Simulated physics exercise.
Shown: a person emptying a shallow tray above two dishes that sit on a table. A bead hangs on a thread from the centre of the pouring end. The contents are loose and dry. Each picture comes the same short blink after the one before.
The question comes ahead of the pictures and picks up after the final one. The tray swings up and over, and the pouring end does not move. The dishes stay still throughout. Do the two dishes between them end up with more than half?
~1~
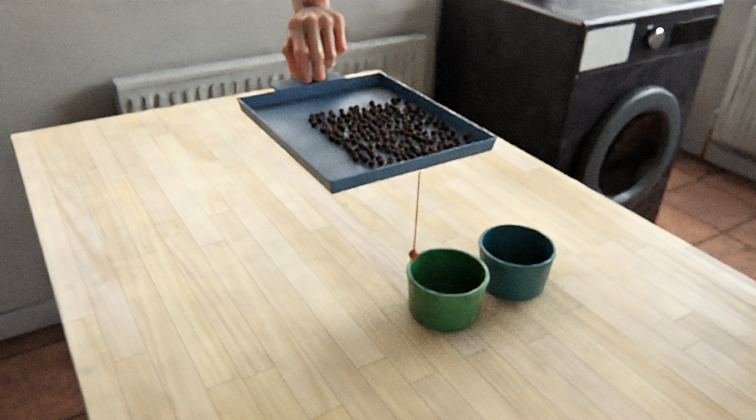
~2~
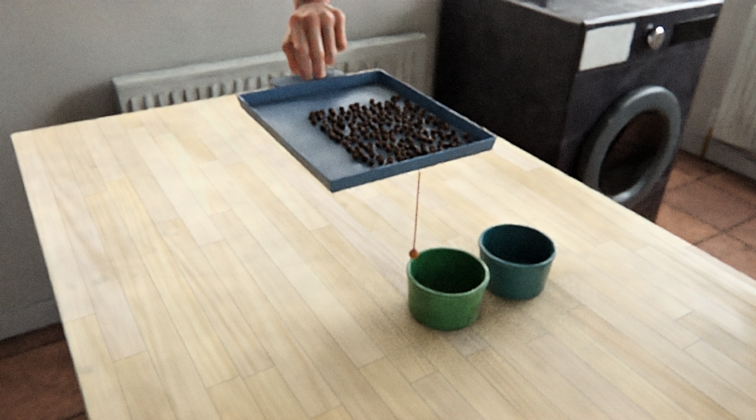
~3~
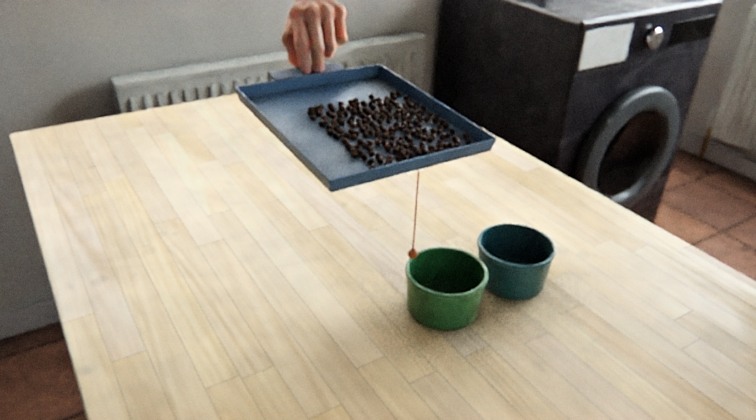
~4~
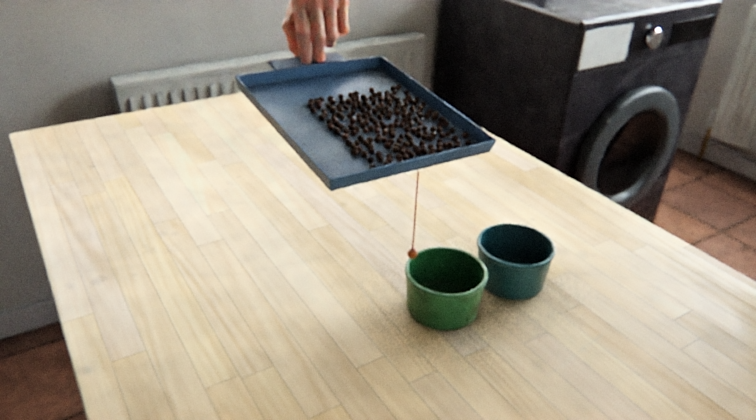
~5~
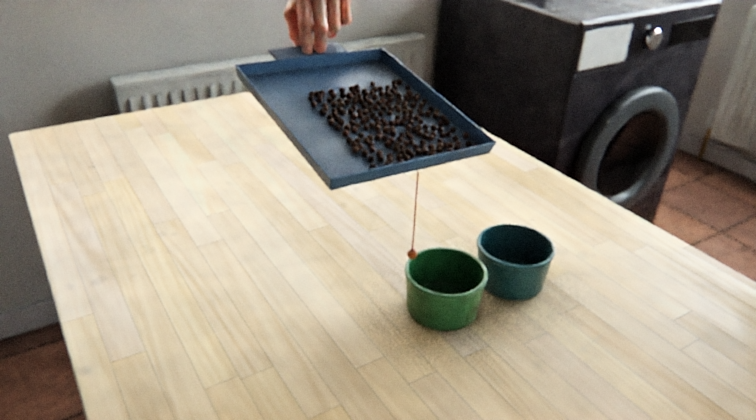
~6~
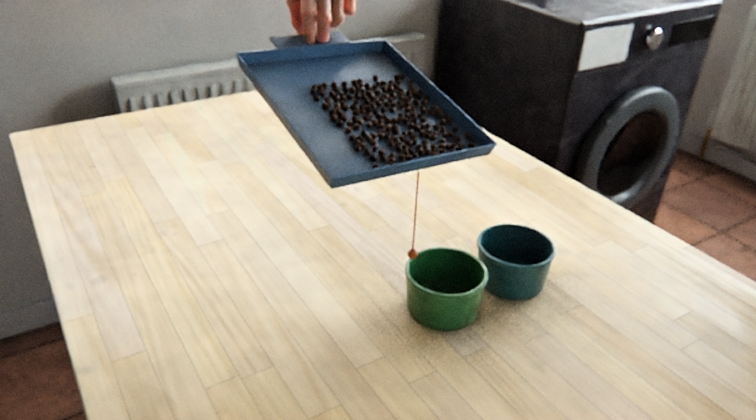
Yes, most likely the spill will be the lesser part.
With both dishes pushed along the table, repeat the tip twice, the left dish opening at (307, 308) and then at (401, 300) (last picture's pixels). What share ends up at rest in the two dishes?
Close to 0 in a hundred, then close to 70 in a hundred.
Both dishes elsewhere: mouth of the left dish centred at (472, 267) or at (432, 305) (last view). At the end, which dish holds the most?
At place one the left of the pair; at place two the right of the pair.
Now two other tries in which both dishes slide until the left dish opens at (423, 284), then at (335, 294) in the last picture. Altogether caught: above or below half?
With the first shift the pair saves beyond half; with the second, less than a half.
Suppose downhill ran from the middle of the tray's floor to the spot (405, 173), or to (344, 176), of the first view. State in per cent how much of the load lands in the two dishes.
I'd expect around 30 in a hundred first and around 0 in a hundred second.
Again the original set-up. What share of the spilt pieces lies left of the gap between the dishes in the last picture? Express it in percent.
It amounts to some 40 percent.
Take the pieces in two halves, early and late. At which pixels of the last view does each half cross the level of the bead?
The first part at (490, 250); the rest at (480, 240).
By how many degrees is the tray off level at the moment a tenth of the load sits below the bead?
It is at around 95 degrees.
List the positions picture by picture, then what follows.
In the first frame, corners of the pouring end at (332, 179) and (493, 137), level; middle of the load at (382, 131), allspice berries; left dish at (470, 308); right dish at (541, 278); bead on its thread at (414, 254).
In the second frame, corners of the pouring end at (332, 178) and (493, 137), level; middle of the load at (382, 130).
In the third frame, corners of the pouring end at (332, 178) and (493, 138), tipped barely, lowest at the right corner; middle of the load at (381, 127).
In the fourth frame, corners of the pouring end at (332, 177) and (493, 139), tipped a little, lowest at the right corner; middle of the load at (382, 123).
In the fifth frame, corners of the pouring end at (332, 176) and (493, 141), tipped a little, lowest at the right corner; middle of the load at (382, 120).
In the sixth frame, corners of the pouring end at (334, 175) and (493, 142), tipped a little, lowest at the right corner; middle of the load at (385, 117); left dish at (469, 307); right dish at (540, 278).
Soon after the last picture, tray tipped steeply; nearly all on the tray; a stray few in the air.
A little later, tray tipped right over; about two thirds on the tray; a stray few in the left dish; a stray few in the right dish; a stray few outside both; about a third in the air.
Later still, tray tipped past a quarter turn; about a third in the left dish; about a third in the right dish; about a third outside both.
At rest, tray tipped past a quarter turn; about a third in the left dish; about a third in the right dish; about a third outside both.
